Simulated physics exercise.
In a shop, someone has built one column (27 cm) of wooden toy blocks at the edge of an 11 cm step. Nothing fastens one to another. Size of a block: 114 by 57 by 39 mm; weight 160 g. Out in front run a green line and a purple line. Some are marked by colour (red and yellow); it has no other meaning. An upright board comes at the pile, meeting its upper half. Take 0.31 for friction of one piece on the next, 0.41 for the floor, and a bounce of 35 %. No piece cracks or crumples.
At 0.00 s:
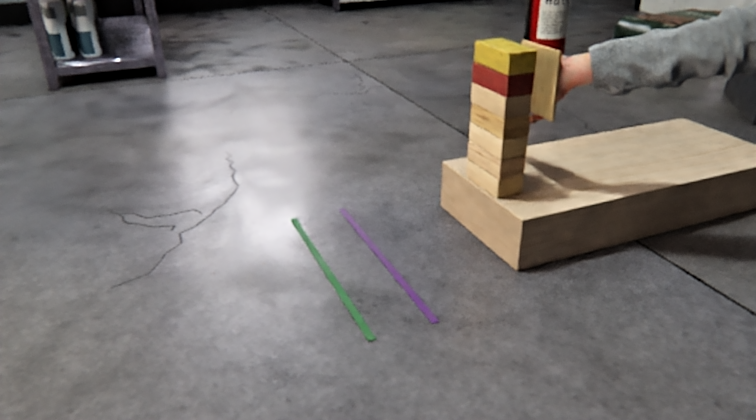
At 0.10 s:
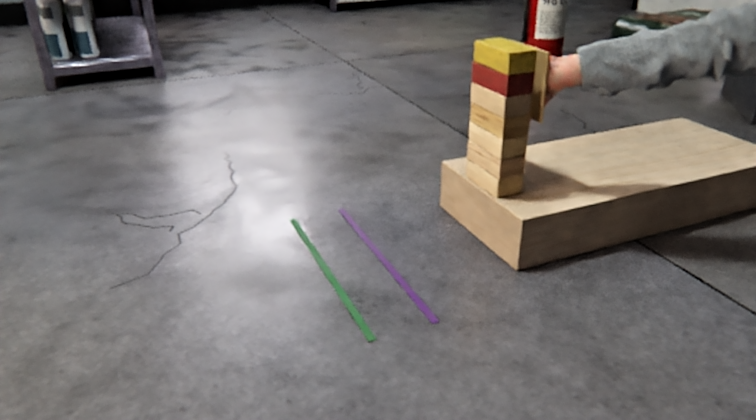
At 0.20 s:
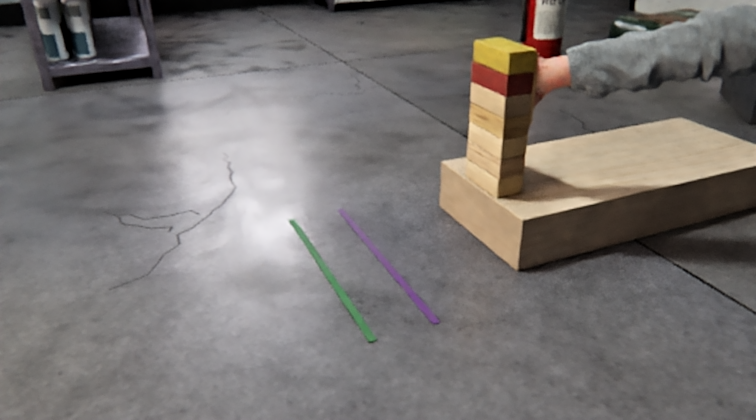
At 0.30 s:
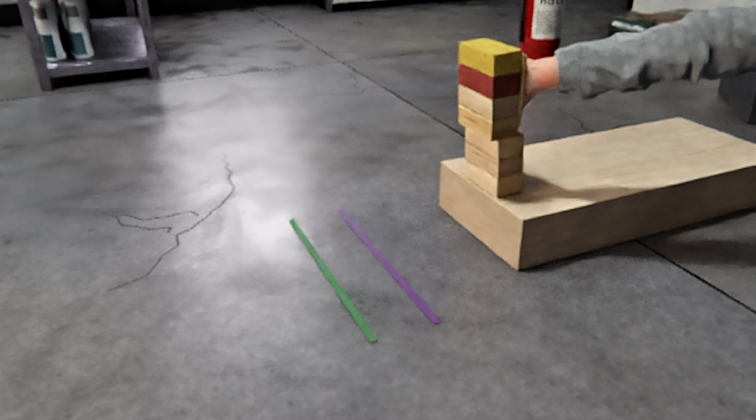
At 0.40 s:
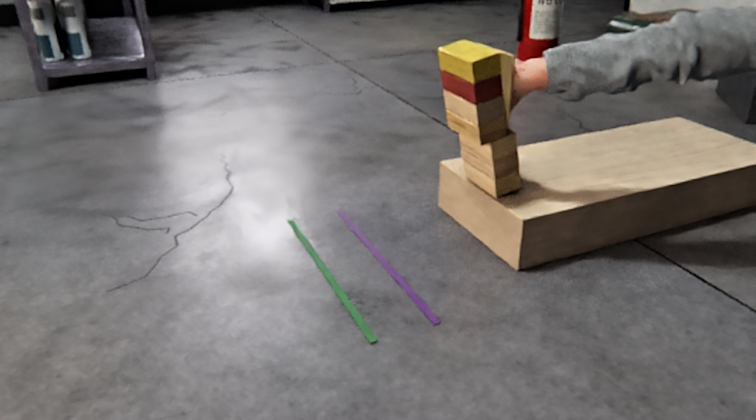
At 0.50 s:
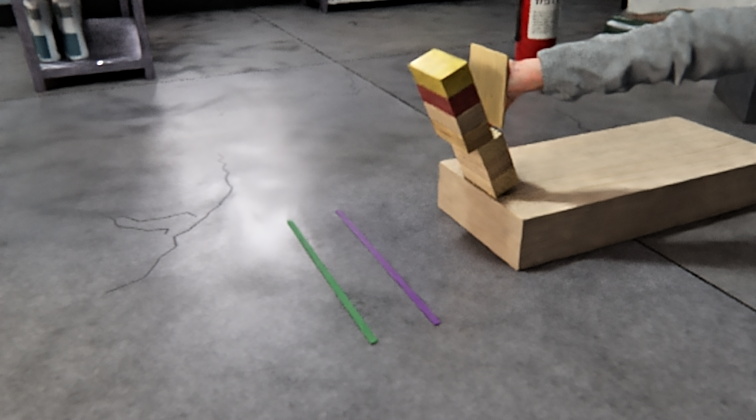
On a smooth grey concrete floor with a branching crack, seen from slightly above by a camera that drifts very slightly, a stack of wooden blocks topped with red and yellow stands at the near left end of a pale step. Green and purple lines lie left of it. A grey-sleeved arm pushes an upright board leftward into the stack's upper half, shifting the upper blocks, then tilting the stack left.
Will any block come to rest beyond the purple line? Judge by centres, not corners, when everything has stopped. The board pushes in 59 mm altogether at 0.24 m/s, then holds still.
Here at least one ends past the purple line.
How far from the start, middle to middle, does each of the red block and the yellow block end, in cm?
About: Red 42, yellow 50.
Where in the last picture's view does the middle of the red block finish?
Around (346, 255).
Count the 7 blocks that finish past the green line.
1 of them.
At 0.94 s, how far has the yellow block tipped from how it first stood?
Some 90°.
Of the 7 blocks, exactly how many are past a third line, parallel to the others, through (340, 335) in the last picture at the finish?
It comes to 0.
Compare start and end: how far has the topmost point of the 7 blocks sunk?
About 32 cm.
By 0.56 s, none of the 7 blocks past the purple line, 7 disturbed; yellow block tilted 36°, 42 mm lower; red block tilted 36°, 35 mm lower.
By 0.66 s, 1 of the 7 blocks past the purple line; red block tilted 63°, 12 cm lower; yellow block tilted 62°, 14 cm lower.
By 0.76 s, 3 of the 7 blocks past the purple line; red block on its side; yellow block on its side.
When it is over (1.5 s), 3 of the 7 blocks past the purple line; red block on its side; yellow block on its side. The farthest middle lies 14 cm beyond that line. In pixels of the last frame, middles, red block near (346, 255), yellow block near (311, 265).
